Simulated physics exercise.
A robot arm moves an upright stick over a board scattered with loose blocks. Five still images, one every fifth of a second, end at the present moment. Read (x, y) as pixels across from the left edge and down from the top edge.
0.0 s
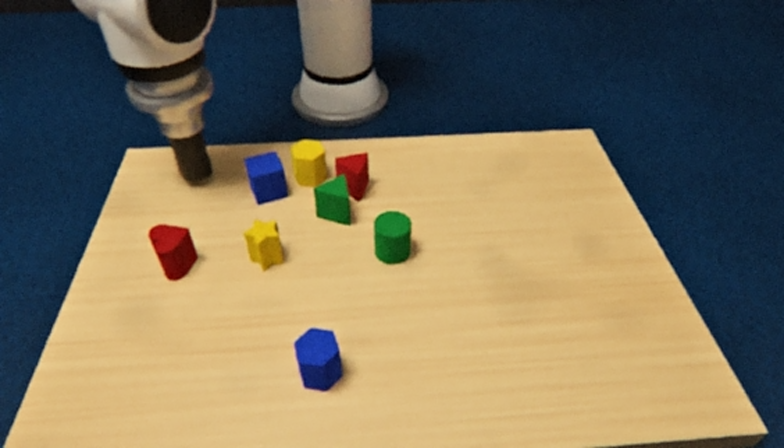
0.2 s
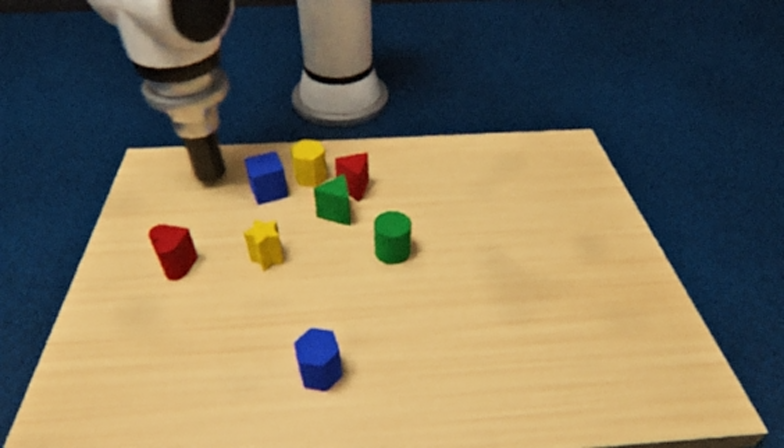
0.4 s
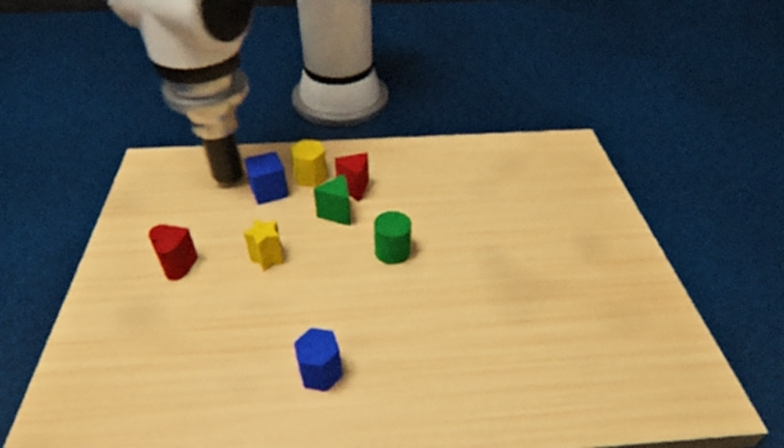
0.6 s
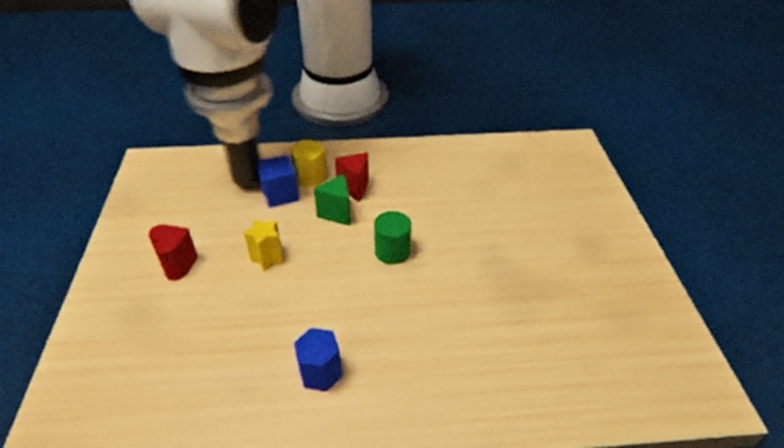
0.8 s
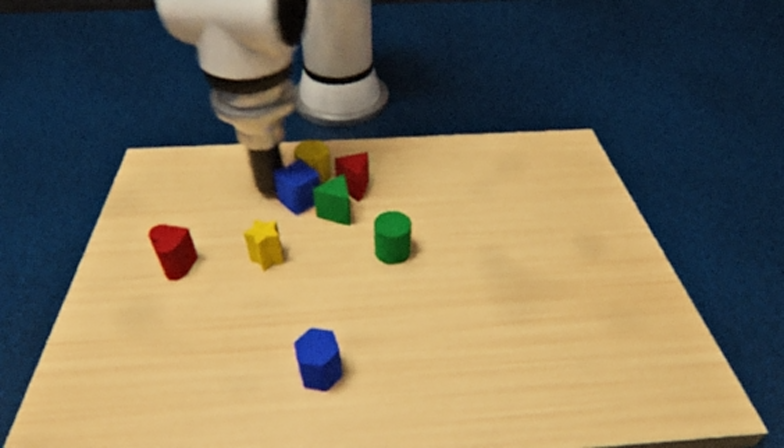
A robot arm moved its dark upright stick to the right across the back of a wooden board, then pushed the blue cube rightward, close against the yellow and green blocks.
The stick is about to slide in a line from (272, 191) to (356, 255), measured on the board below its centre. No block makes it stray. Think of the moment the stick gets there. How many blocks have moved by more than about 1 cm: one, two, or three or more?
Count: Two.
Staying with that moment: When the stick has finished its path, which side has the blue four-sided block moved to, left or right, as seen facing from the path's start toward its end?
It will end up to the left.
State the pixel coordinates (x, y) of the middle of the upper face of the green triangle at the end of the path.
It comes to (393, 188).
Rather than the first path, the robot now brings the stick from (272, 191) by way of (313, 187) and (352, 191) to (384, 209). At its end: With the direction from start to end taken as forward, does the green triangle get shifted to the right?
Yes
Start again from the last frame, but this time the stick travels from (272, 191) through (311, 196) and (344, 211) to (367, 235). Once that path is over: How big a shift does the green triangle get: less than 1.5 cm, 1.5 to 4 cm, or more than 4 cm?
Shift: Over 4 cm.
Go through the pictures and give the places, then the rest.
In the first picture, stick's lower end at (197, 172); blue four-sided block at (264, 164); yellow six-sided block at (307, 149); green triangle at (335, 187); green circular block at (393, 223).
In the second picture, stick at (210, 172); blocks still.
In the third picture, stick at (228, 173); blocks still.
In the fourth picture, stick at (248, 177); blue four-sided block at (276, 167).
In the fifth picture, stick at (270, 183); blue four-sided block at (296, 173); yellow six-sided block at (311, 149); green triangle at (335, 187); green circular block at (393, 223).
On the path given first. One third of the way, stick at (296, 204); blue four-sided block at (326, 188), turned 30° anticlockwise; green triangle at (356, 190), turned 35° anticlockwise.
Two thirds of the way, stick at (325, 225); blue four-sided block at (359, 201), turned 70° anticlockwise; green triangle at (384, 190), turned 75° anticlockwise.
At the end, stick at (355, 247); blue four-sided block at (374, 204), turned 90° anticlockwise; yellow six-sided block still; green triangle at (393, 188), turned 95° anticlockwise; green circular block at (396, 224).
